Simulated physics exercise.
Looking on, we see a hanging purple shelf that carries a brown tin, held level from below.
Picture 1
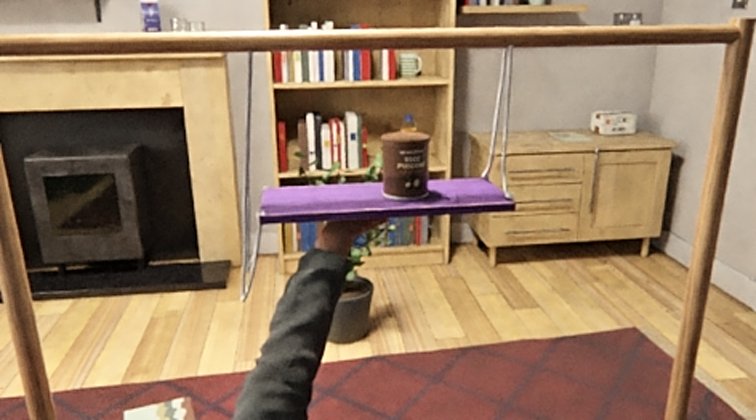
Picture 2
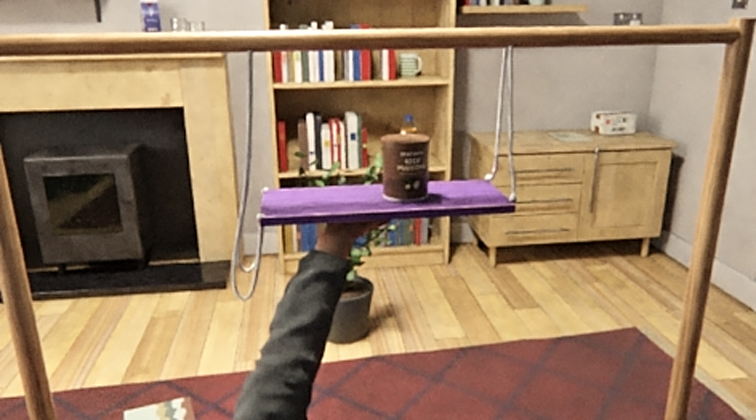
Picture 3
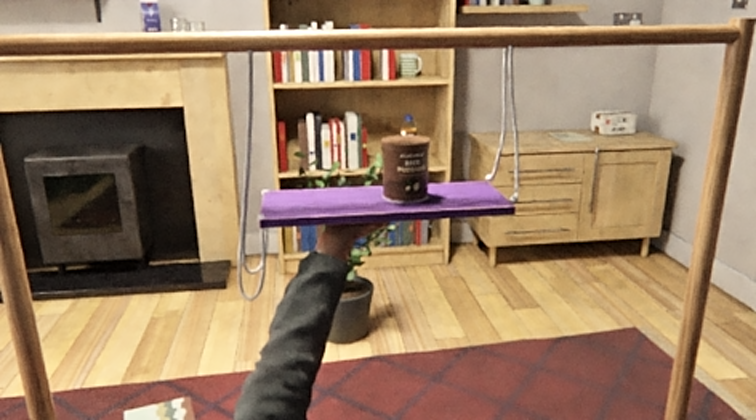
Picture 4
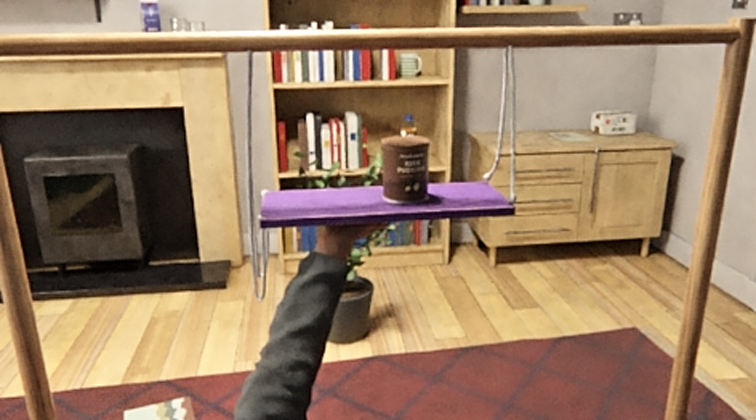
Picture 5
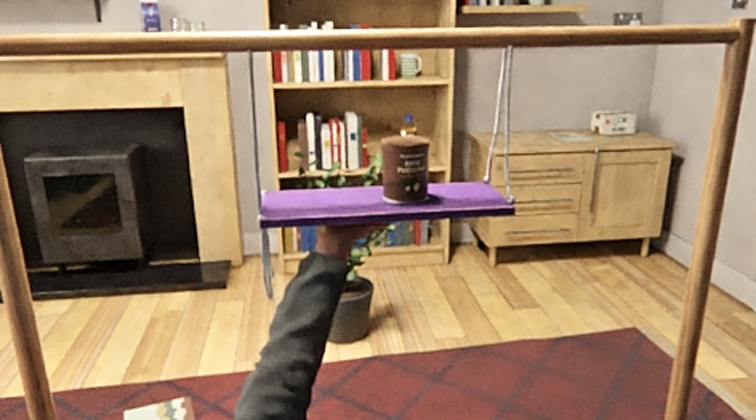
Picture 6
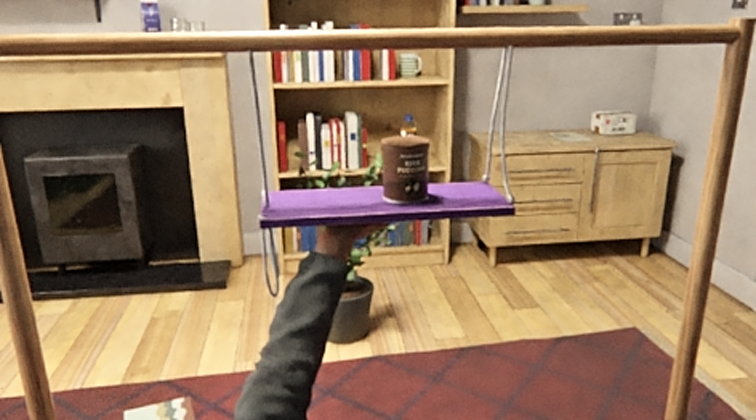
Slack strings swaying beside a purple hanging shelf as a dark-sleeved arm holds it almost still from below, brown tin on top.
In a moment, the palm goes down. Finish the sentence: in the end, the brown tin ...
In the end, the brown tin slips off the left end.
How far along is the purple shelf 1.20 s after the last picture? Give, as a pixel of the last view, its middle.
It should be at about (389, 274).
Then, 0.58 s later than the last view, board tipped 41° down to the left; tin falling.
Then, 1.20 s later than the last view, board tipped 50° down to the left; tin on the floor.
Finally, board tipped 49° down to the left; tin on the floor. The brown tin falls from the left end.
